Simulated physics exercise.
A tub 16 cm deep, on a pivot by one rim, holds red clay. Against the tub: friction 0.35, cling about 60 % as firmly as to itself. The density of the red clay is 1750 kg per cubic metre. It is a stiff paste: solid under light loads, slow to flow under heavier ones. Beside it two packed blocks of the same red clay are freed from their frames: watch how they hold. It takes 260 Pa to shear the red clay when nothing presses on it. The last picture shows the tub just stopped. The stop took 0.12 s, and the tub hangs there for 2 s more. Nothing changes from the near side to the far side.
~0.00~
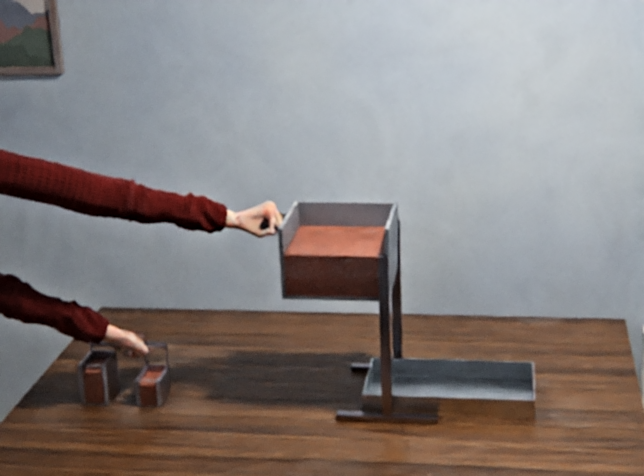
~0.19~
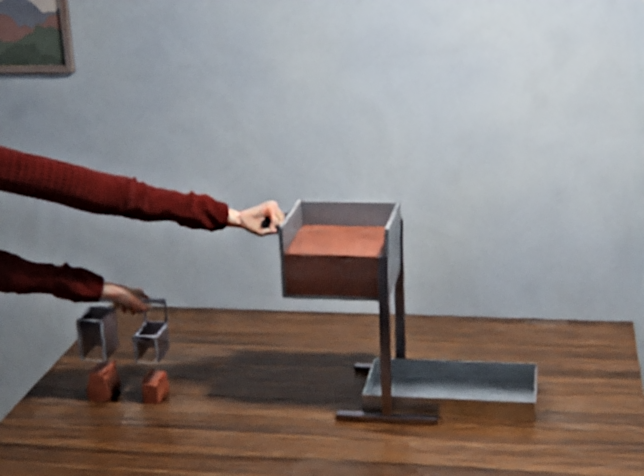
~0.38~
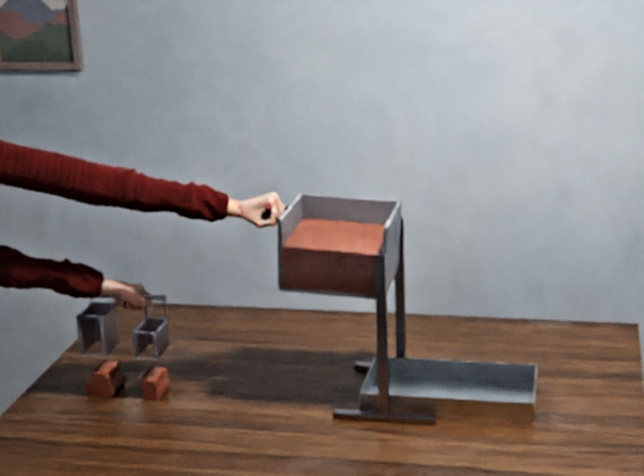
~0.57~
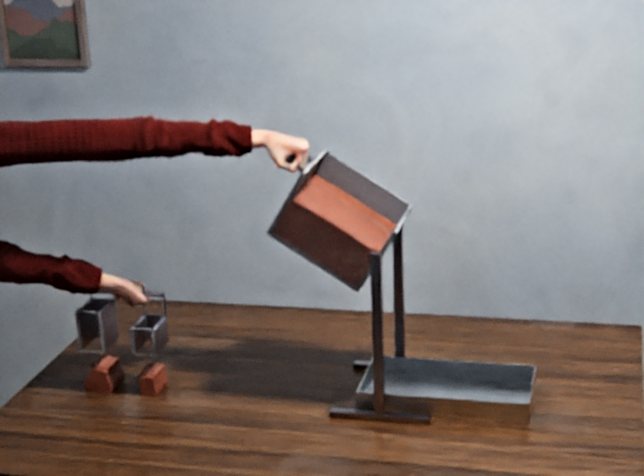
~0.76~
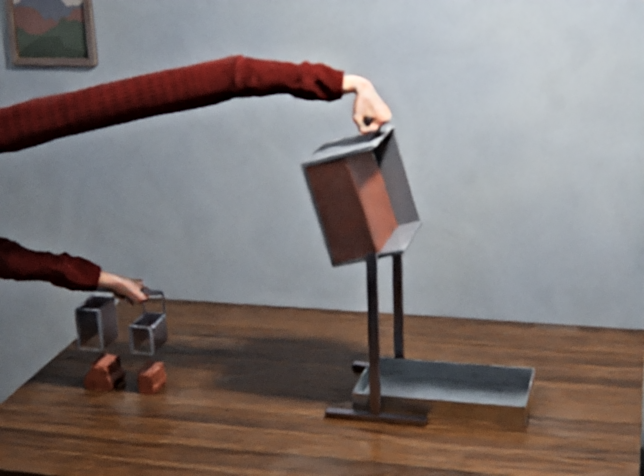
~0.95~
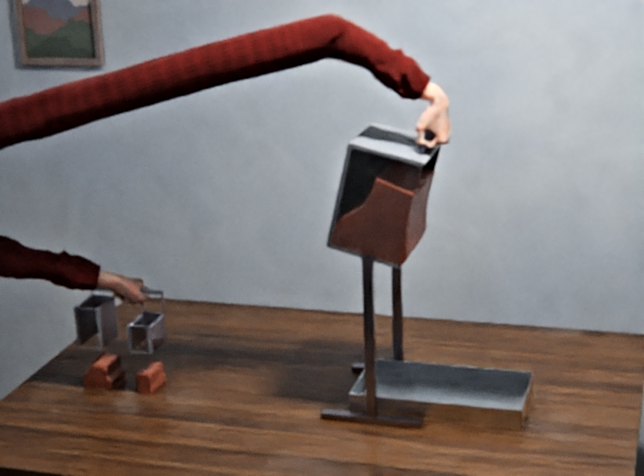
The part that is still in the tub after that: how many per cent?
It comes to some 28 %.
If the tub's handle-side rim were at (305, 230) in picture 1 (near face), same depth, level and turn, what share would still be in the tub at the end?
Then about 35 %.
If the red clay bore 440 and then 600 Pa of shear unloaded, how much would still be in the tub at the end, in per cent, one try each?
In that order: 30 %, 35 %.
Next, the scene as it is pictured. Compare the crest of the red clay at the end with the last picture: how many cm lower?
About 12 cm.
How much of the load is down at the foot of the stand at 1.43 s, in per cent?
Near 65 %.
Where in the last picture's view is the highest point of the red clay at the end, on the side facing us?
Around (342, 232).
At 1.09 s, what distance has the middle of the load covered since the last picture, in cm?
Roughly 12 cm.
By 1.09 s, the tub is at 104 degrees and holds 39 %.
By 1.26 s, the tub is at 104 degrees and holds 29 %.
By 1.43 s, the tub is at 104 degrees and holds 28 %.
By 1.60 s, the tub is at 104 degrees and holds 28 %.
By 2.95 s, at the end, the tub is at 104 degrees and holds 28 %.
